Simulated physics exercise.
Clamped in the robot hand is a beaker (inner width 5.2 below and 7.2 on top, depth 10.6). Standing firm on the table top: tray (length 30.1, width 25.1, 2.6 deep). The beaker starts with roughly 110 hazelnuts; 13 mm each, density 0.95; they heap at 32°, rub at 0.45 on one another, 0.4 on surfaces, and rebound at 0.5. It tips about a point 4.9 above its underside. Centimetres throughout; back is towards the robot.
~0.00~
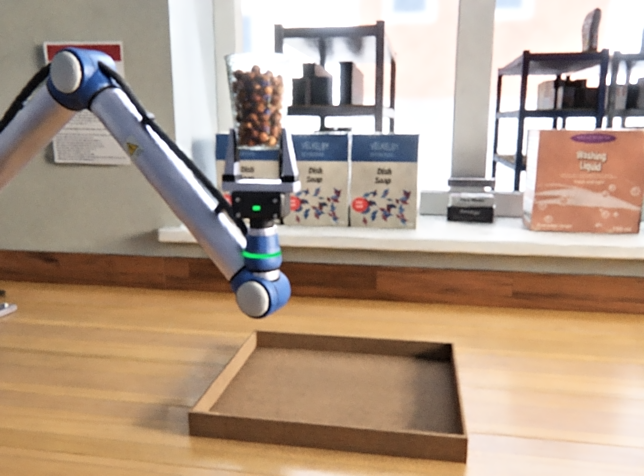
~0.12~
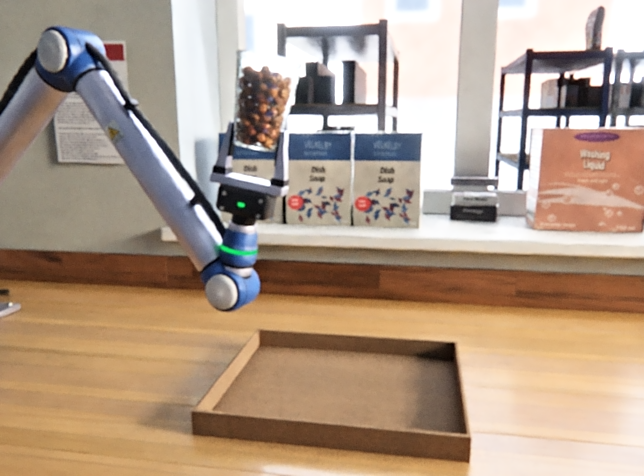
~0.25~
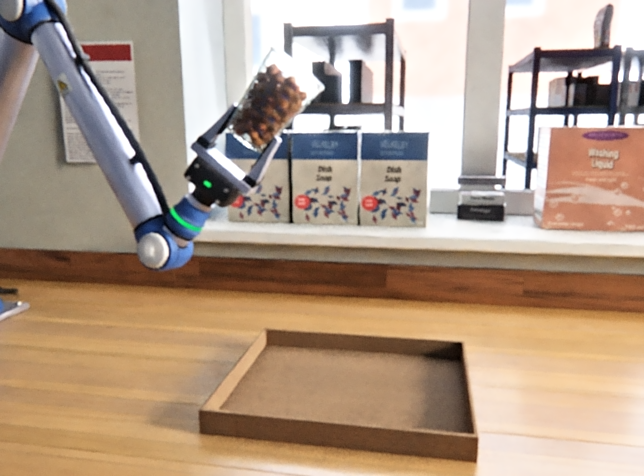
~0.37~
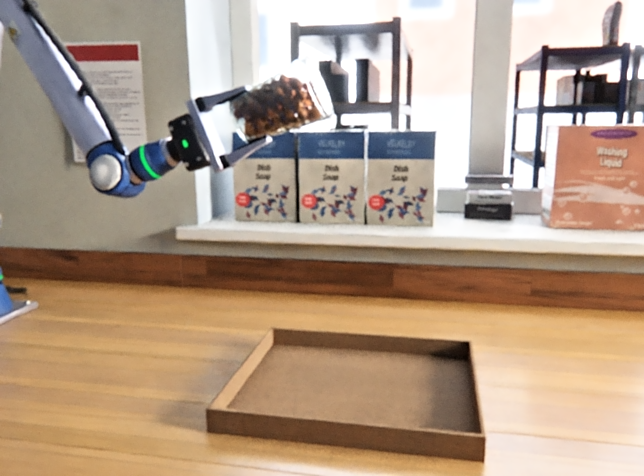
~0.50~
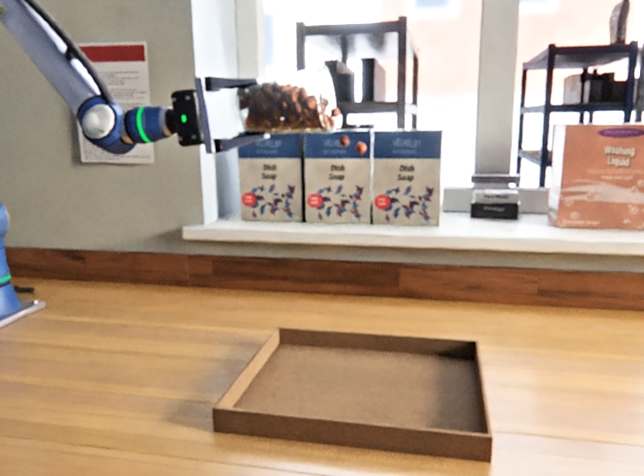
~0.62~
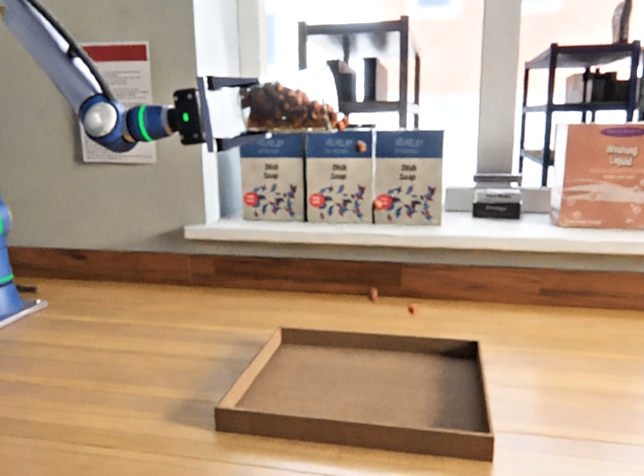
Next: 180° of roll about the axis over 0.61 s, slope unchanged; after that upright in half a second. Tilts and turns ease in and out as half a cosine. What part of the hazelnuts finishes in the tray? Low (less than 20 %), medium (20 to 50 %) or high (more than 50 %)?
Answer: Medium; 20 to 50 % of the hazelnuts finish in the tray.
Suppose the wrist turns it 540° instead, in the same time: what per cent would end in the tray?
It would be near 30 per cent.
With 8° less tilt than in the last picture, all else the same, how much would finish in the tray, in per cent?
In that case some 15 per cent.
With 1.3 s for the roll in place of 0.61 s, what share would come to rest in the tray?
It would be near 35 per cent.
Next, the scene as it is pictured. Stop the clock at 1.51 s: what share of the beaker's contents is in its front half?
About 40 per cent.
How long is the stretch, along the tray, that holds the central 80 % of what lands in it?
Roughly 20 cm.
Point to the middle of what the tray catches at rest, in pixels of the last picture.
Near (406, 381).
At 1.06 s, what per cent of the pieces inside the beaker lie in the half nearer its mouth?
Some 40 per cent.
By 1.06 s, tipped 84°, highest piece 39 above the table; 91 in the beaker, 14 in the tray, 9 in flight or on a rim.
By 1.51 s, tipped 35°, highest piece 40 above the table; 79 in the beaker, 34 in the tray, 1 in flight or on a rim.
By 1.93 s, upright, highest piece 41 above the table; 79 in the beaker, 35 in the tray.
By 2.63 s, upright, highest piece 41 above the table; 79 in the beaker, 35 in the tray.
Final count, 79 in the beaker, 35 in the tray. That is 31 % in the tray.
